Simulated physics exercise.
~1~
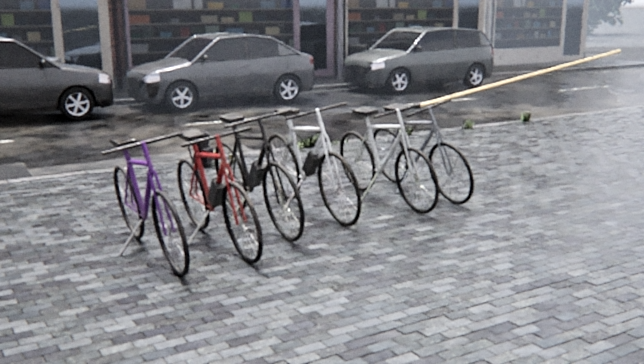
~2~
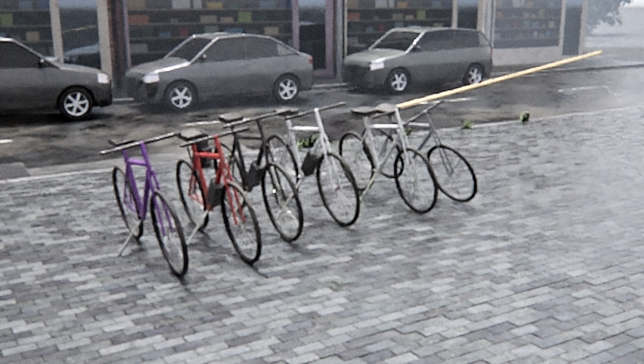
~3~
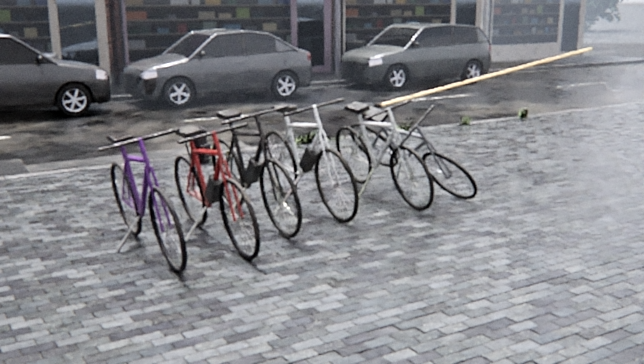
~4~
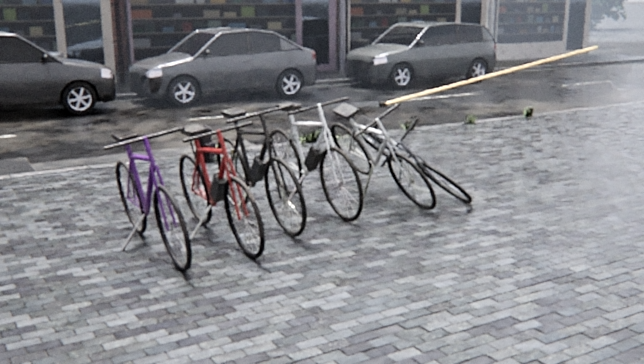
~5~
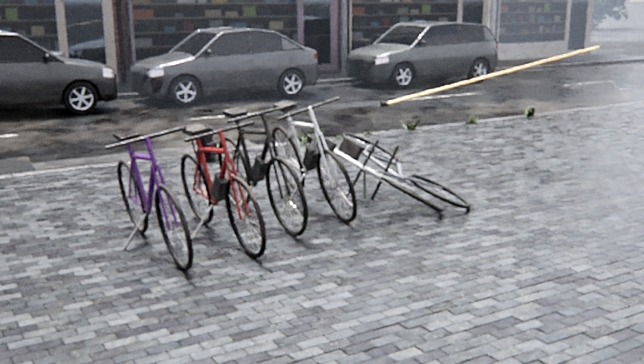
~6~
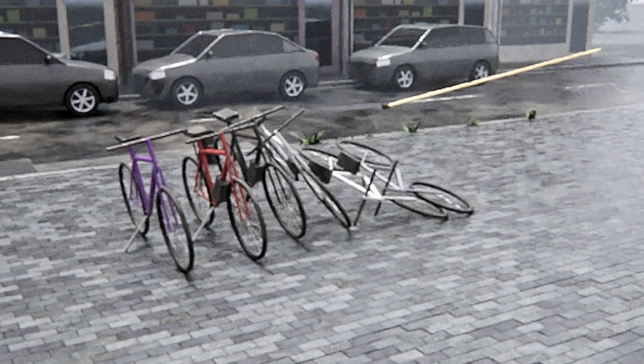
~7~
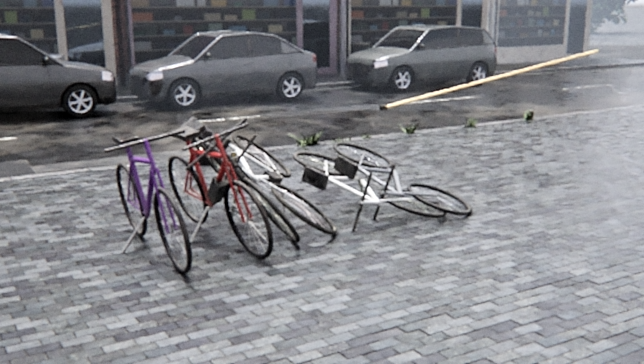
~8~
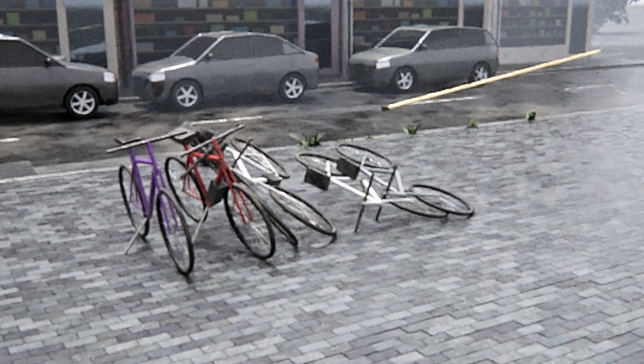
Bicycles in a row topple leftward one after another, leaving the purple and red ones standing.
